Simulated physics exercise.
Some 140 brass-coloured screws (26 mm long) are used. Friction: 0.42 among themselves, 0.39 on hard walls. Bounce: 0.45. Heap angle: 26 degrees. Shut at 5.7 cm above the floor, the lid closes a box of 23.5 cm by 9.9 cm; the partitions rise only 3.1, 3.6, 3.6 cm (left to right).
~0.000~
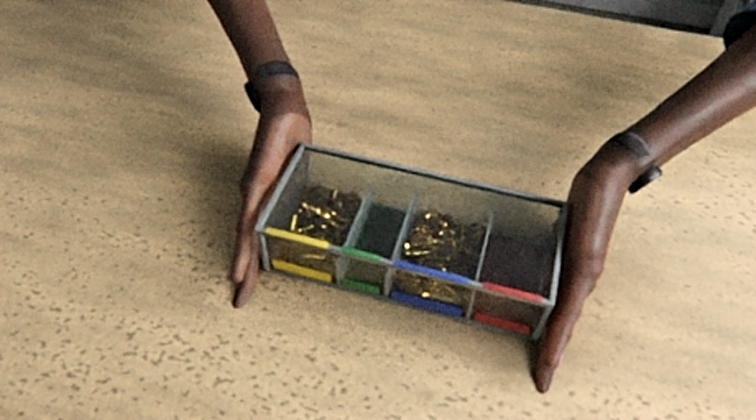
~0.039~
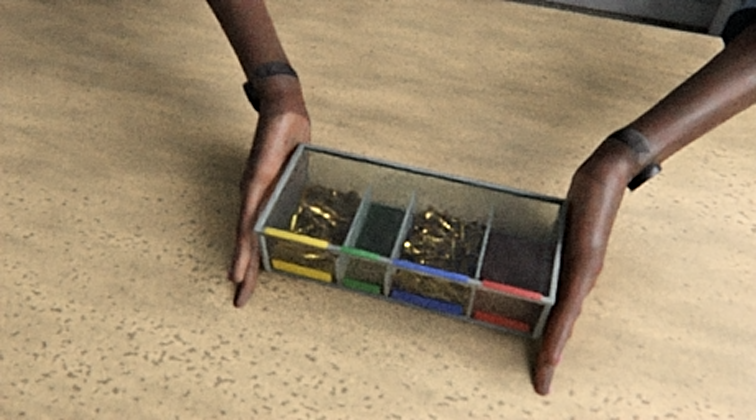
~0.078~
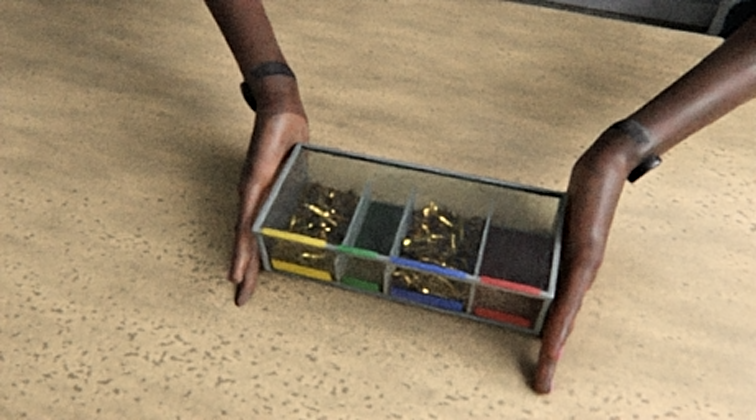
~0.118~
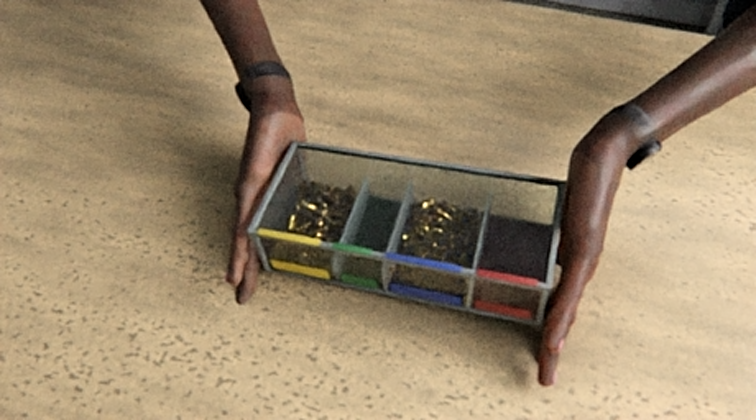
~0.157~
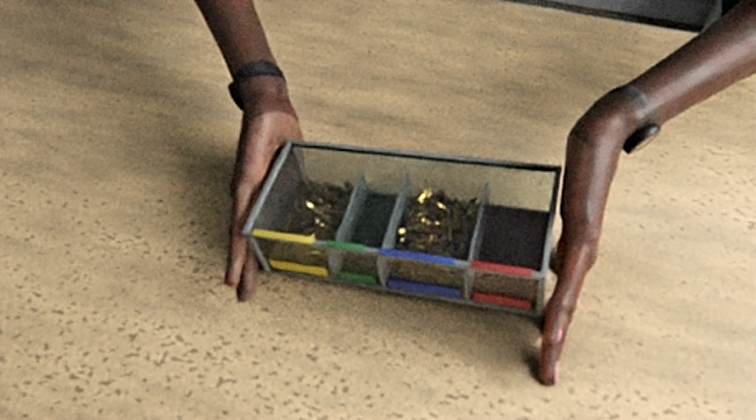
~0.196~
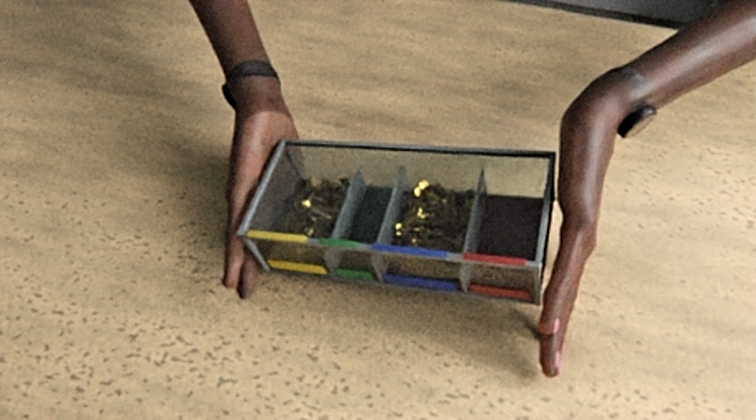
We see two hands holding a clear lidded box above a speckled floor, brass-coloured screws heaped in its yellow and blue-marked compartments, the green and red ones empty; the hands tilt it slightly, lowering its left end relative to its right.
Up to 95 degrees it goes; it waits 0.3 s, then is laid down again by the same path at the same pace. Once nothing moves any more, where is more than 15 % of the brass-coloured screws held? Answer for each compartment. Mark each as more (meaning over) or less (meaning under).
Red - less; blue - more; green - less; yellow - more.
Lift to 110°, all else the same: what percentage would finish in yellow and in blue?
You'd get yellow at 80 % and blue at 15 %.
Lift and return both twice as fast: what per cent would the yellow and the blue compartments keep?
The yellow compartment would end with 60 per cent and the blue one with 35 per cent.
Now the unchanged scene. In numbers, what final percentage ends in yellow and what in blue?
Yellow 75 %, blue 25 %.
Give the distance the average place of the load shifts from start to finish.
Roughly 4.0 cm.
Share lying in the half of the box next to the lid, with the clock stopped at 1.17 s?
I'd say around 50 percent of the pieces.
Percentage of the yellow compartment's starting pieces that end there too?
Something like 100 per cent.
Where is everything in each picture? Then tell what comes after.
Box tilt 0 degrees, front corners at (261, 229) and (549, 302); blue 50 %, yellow 50 %, in the first picture.
Box tilt 1 degrees, front corners at (261, 229) and (549, 299), in the second picture.
Box tilt 3 degrees, front corners at (258, 230) and (548, 294), in the third picture.
Box tilt 6 degrees, front corners at (254, 230) and (545, 285), lowest corner left front, in the fourth picture.
Box tilt 10 degrees, front corners at (249, 231) and (541, 274), lowest corner left front, in the fifth picture.
Box tilt 14 degrees, front corners at (244, 233) and (535, 264), lowest corner left front; blue 50 %, yellow 50 %. The box's pace is about 105 degrees a second, in the sixth picture.
Then, at 1.17 s, tilt 95 degrees; blue 35 %, green 10 %, yellow 60 %.
After 1.82 s, tilt 50 degrees; blue 25 %, yellow 70 %.
Then, at 2.51 s, tilt 0 degrees; blue 25 %, yellow 75 %.
In the end, at 3.0 s, red 0 %, blue 25 %, green 0 %, yellow 75 %.
